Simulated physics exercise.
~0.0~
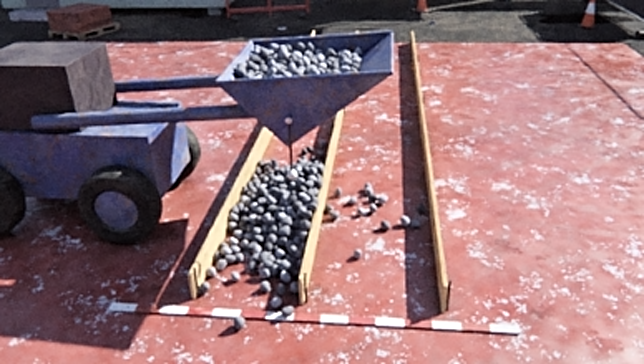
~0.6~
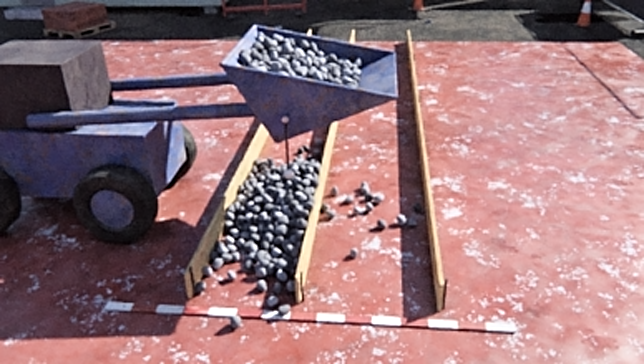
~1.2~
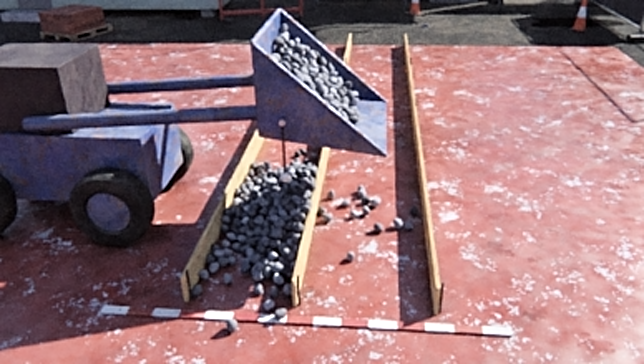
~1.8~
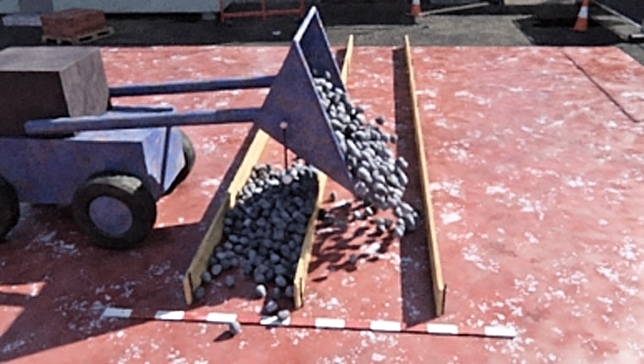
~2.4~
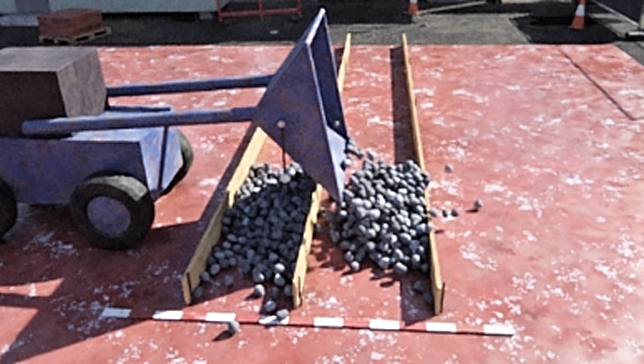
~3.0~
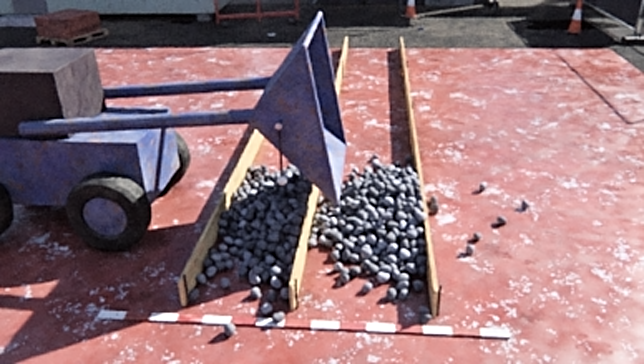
A blue loader tipping its raised bucket and pouring grey stones between planks beside an earlier pile, a few rolling off right.
